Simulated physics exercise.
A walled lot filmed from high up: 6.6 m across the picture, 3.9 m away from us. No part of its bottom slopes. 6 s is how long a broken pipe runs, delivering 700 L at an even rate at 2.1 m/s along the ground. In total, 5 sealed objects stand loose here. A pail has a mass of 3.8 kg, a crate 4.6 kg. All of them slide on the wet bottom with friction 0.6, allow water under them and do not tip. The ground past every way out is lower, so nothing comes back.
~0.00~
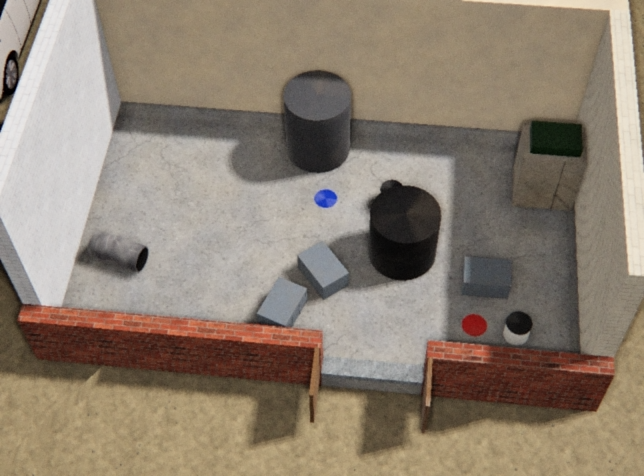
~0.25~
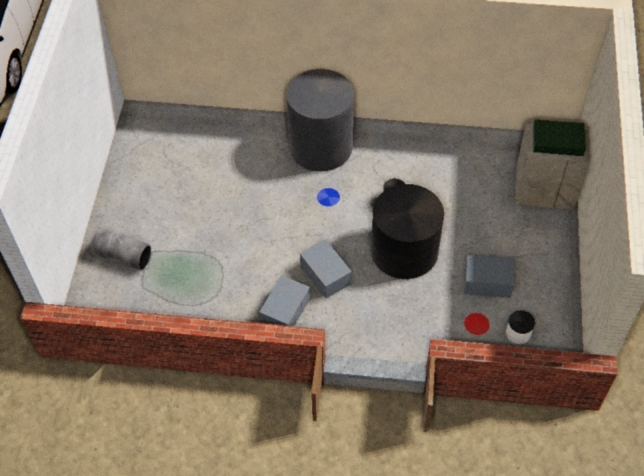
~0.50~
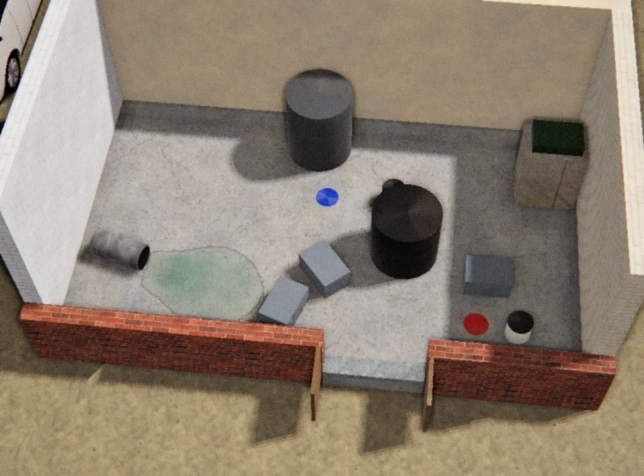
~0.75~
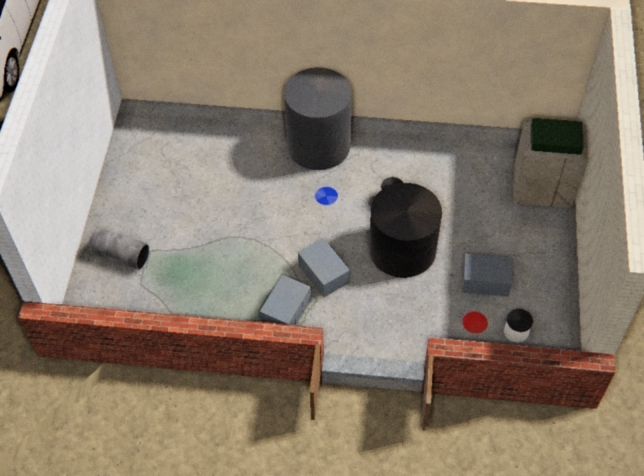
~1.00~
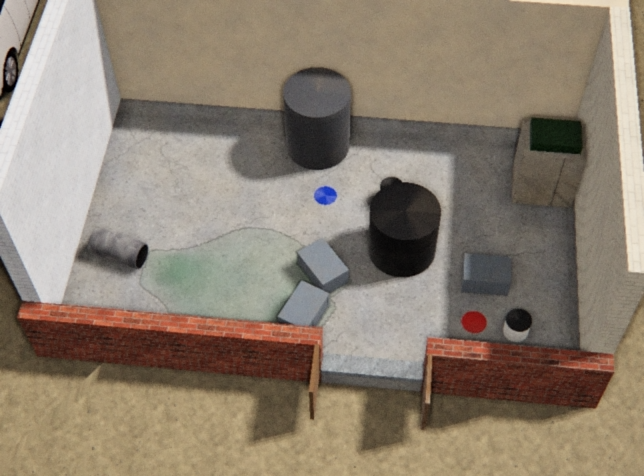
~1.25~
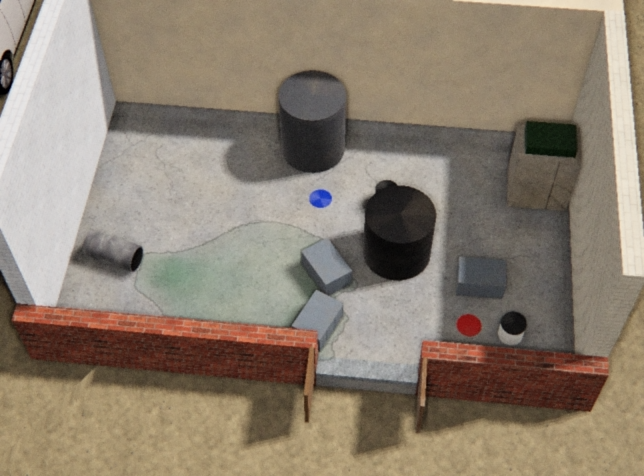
At the start, a walled lot with a dry floor holds grey crates, two dark cylinders and a pipe at the left. Greenish water then appears at the pipe's mouth and spreads rightward across the floor. As it reaches the two middle crates, the nearer one slides right and the other shifts slightly.
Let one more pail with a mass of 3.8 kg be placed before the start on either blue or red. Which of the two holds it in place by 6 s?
Blue.
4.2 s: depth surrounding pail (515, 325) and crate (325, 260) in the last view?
First about 5 cm, second about 5 cm.
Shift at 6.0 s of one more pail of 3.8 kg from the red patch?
Roughly 200 cm.
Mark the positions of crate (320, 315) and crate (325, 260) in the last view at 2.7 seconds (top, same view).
Near (434, 333) and (351, 251).
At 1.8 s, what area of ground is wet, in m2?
Roughly 6.0 m2.
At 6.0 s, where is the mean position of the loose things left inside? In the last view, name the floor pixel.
The centre is close to (461, 253).
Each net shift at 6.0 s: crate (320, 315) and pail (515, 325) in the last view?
Net displacement, in order: 300 cm; 150 cm.
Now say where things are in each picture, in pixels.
In the first frame, a crate at (282, 301), on the bottom; a crate at (323, 264), on the bottom; the blue patch at (326, 199); the red patch at (474, 325); 0.0 m2 under water; 0 of 5 have shifted.
In the second frame, a crate at (285, 299), on the bottom; a crate at (326, 262), on the bottom; the blue patch at (328, 197); the red patch at (477, 324); water covers 0.6 m2; 0 of 5 have shifted.
In the third frame, a crate at (283, 300), on the bottom; a crate at (324, 263), on the bottom; the blue patch at (327, 197); the red patch at (476, 324); water covers 1.3 m2; 0 of 5 have shifted.
In the fourth frame, a crate at (285, 299) rests on the ground, 3 cm from its start; a crate at (324, 261) rests on the ground; the blue patch at (326, 196); the red patch at (475, 323); water covers 2.2 m2; 0 of 5 have shifted.
In the fifth frame, a crate at (304, 305) rests on the ground, 29 cm from its start; a crate at (323, 261) rests on the ground; the blue patch at (325, 196); the red patch at (474, 322); water covers 3.0 m2; 1 of 5 have shifted.
In the sixth frame, a crate at (318, 315), on the bottom, 55 cm from its start; a crate at (326, 261) rests on the ground, 12 cm from its start; the blue patch at (321, 199); the red patch at (469, 325); 3.8 m2 under water; 2 of 5 have shifted.
After 1.8 s on blue it would be 0 cm off in 0 cm of water; on red it would be 0 cm off in 0 cm of water.
After 2.7 s on blue it would be 0 cm off in 1 cm of water; on red it would be 1 cm off in 3 cm of water.
After 4.2 s on blue it would be 0 cm off in 2 cm of water; on red it would be 62 cm off in 5 cm of water.
After 6.0 s on blue it would be 0 cm off in 3 cm of water; on red it would be 204 cm off in 8 cm of water.
